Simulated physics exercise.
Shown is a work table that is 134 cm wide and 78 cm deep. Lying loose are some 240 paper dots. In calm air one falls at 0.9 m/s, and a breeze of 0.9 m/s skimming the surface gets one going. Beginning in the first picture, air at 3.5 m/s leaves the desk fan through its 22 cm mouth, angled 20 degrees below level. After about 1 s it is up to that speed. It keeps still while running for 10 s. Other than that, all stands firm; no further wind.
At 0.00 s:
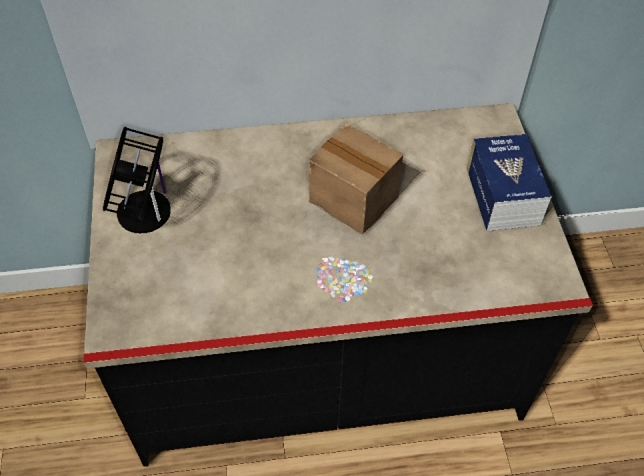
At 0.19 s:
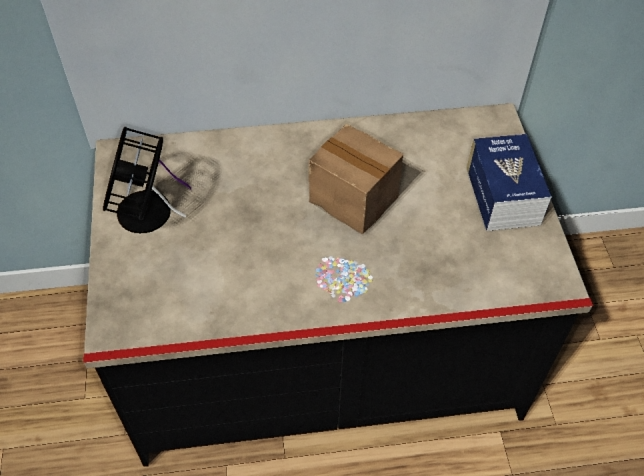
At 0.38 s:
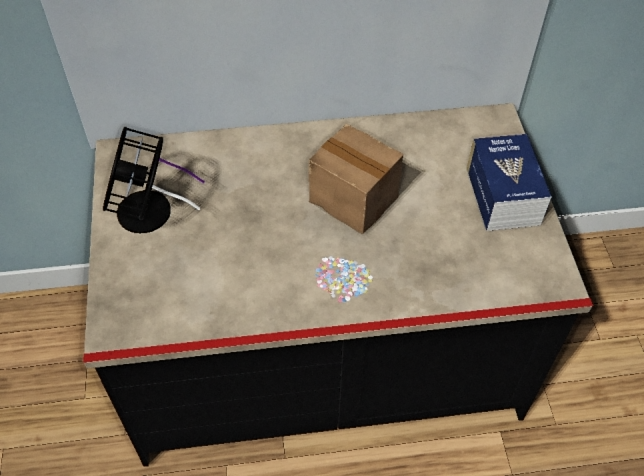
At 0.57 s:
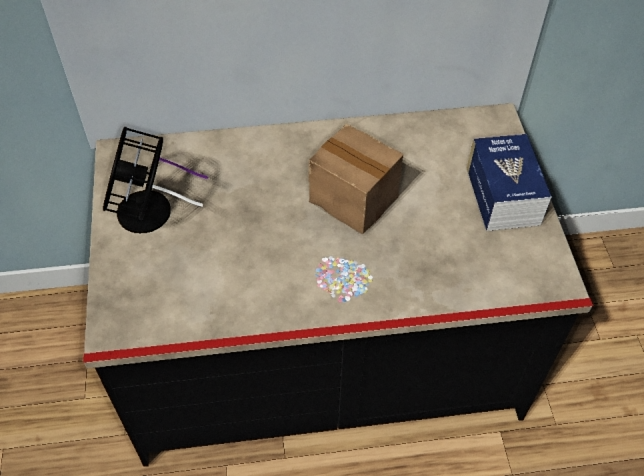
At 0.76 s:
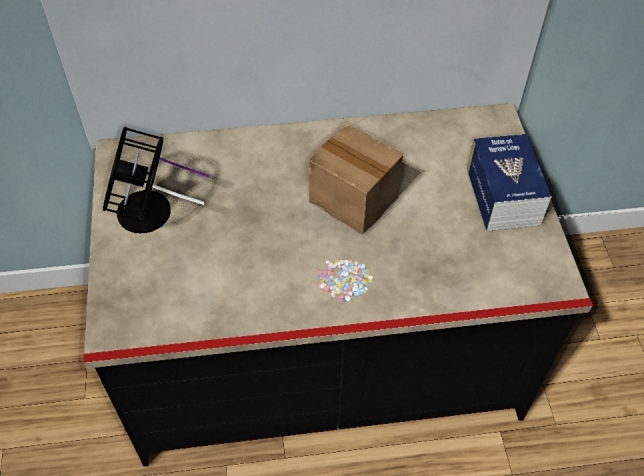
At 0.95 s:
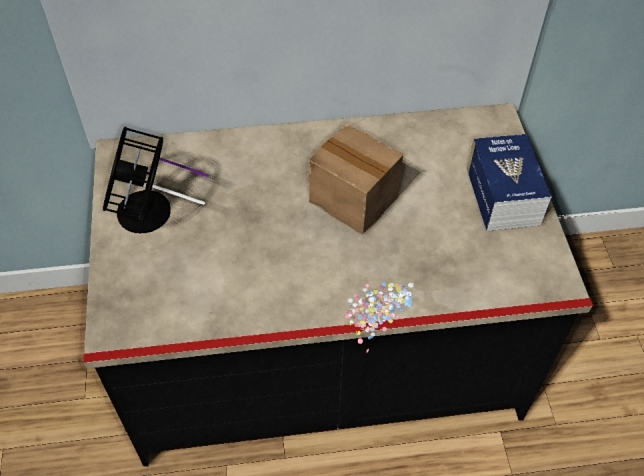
In a room with blue-grey walls and a plank floor, a dark work table with a mottled beige top and red front edge is seen from above. A black desk fan stands at left, a brown box in the middle, a blue-covered book at right, and pastel paper dots lie near the front. Purple and white streamers stretch from the fan, then the dots shift rightward and forward over the red edge, while the camera stays still.
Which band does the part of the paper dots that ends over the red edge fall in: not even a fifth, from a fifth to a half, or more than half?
The share tops one half.
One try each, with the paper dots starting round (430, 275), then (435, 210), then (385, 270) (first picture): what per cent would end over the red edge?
Roughly 90 %, then 1 %, then 90 %.
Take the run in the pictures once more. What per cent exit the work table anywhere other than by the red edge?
0 per cent.
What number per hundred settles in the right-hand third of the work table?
I'd estimate around 0 per cent.
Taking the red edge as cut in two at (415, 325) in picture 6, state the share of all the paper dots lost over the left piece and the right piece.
I'd guess near 70 percent left and close to 30 percent right.
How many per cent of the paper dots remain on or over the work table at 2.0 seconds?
Close to 0 in a hundred are still there at that time.
After 2.0 s the count stands so, 100 % are over the red edge.
After 3.2 s the count stands so, 100 % are over the red edge.
After 5.5 s the count stands so, 100 % are over the red edge.
After 10.0 s, at the end, 100 % are over the red edge.
